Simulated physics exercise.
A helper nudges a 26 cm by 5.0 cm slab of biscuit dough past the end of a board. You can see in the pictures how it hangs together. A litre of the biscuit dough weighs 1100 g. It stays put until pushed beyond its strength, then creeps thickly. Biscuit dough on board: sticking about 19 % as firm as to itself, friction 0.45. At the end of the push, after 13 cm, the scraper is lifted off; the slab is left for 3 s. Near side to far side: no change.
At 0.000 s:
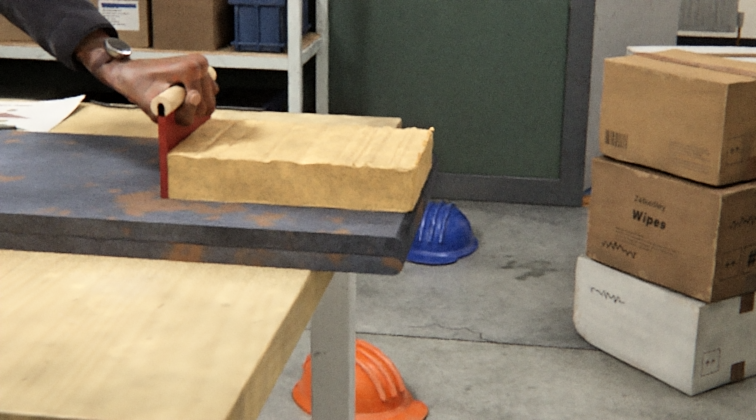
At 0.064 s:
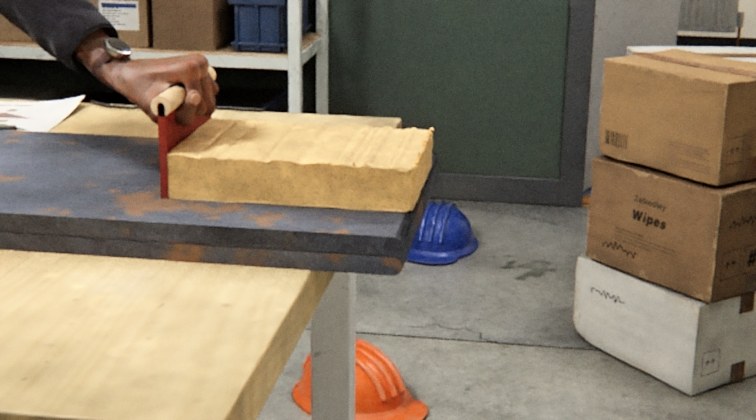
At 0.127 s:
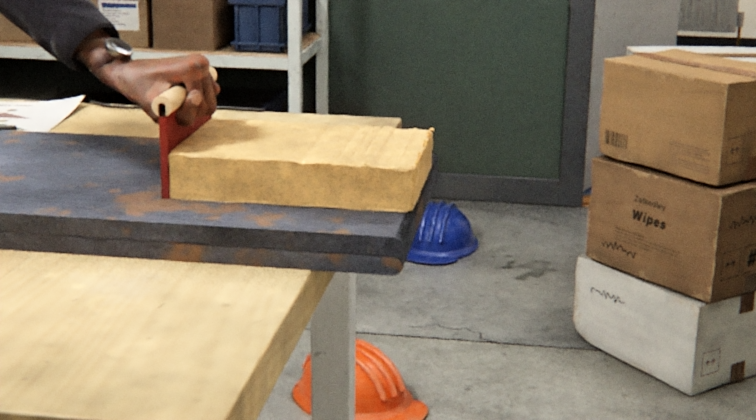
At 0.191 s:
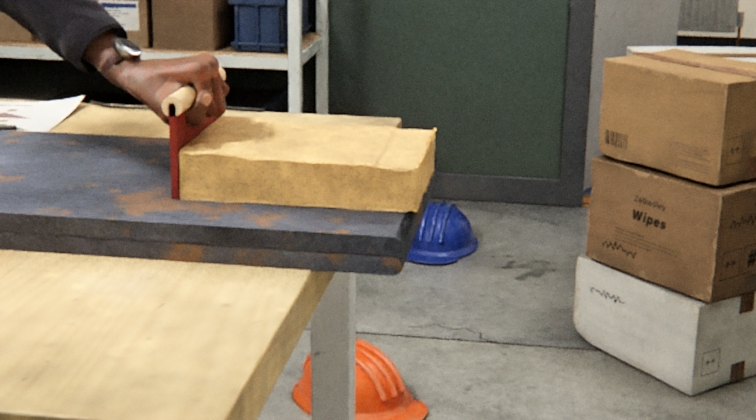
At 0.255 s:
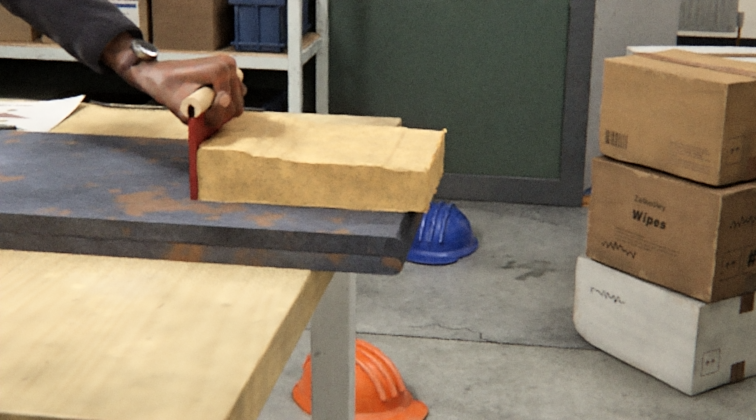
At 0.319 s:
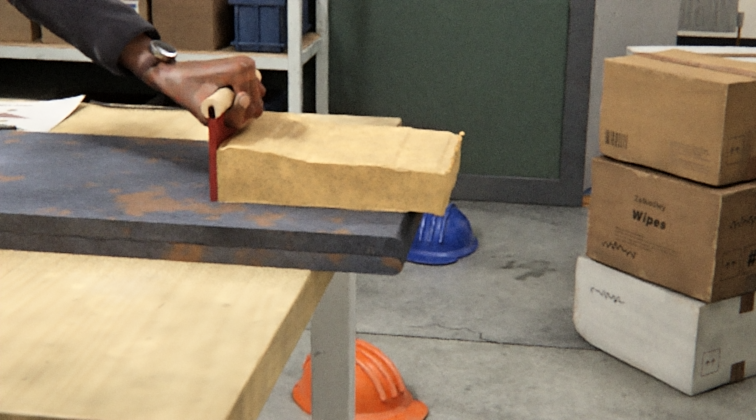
A hand holding a red scraper with a wooden handle stays still at first, then pushes a thick tan slab rightward across a dark board on a table, and the slab's front end moves out past the board's edge.
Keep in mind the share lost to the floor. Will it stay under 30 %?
No, it goes over 30 %.
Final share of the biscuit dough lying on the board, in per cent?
On the board, some 55 %.
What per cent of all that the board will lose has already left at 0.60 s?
The figure is about 100 %.
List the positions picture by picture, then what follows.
The first picture shows foot of the scraper at (168, 199), not yet moved; foremost bit of the biscuit dough at (414, 184).
The second picture shows foot of the scraper at (168, 199), not yet moved; foremost bit of the biscuit dough at (414, 184).
The third picture shows foot of the scraper at (169, 199), not yet moved; foremost bit of the biscuit dough at (414, 168).
The fourth picture shows foot of the scraper at (179, 199), moved 1.2 cm; foremost bit of the biscuit dough at (417, 179), 1 % of it past the edge, in one piece.
The fifth picture shows foot of the scraper at (198, 200), moved 3.2 cm; foremost bit of the biscuit dough at (428, 180), 5 % of it past the edge, in one piece.
The sixth picture shows foot of the scraper at (218, 202), moved 5.4 cm; foremost bit of the biscuit dough at (447, 183), 13 % of it past the edge, in one piece.
After 0.60 s, 56 % lies on the board and 0 % has fallen.
After 0.93 s, 55 % lies on the board and 43 % has fallen.
After 1.27 s, 55 % lies on the board and 43 % has fallen.
After 1.60 s, 55 % lies on the board and 43 % has fallen.
After 3.60 s, 55 % lies on the board and 43 % has fallen.
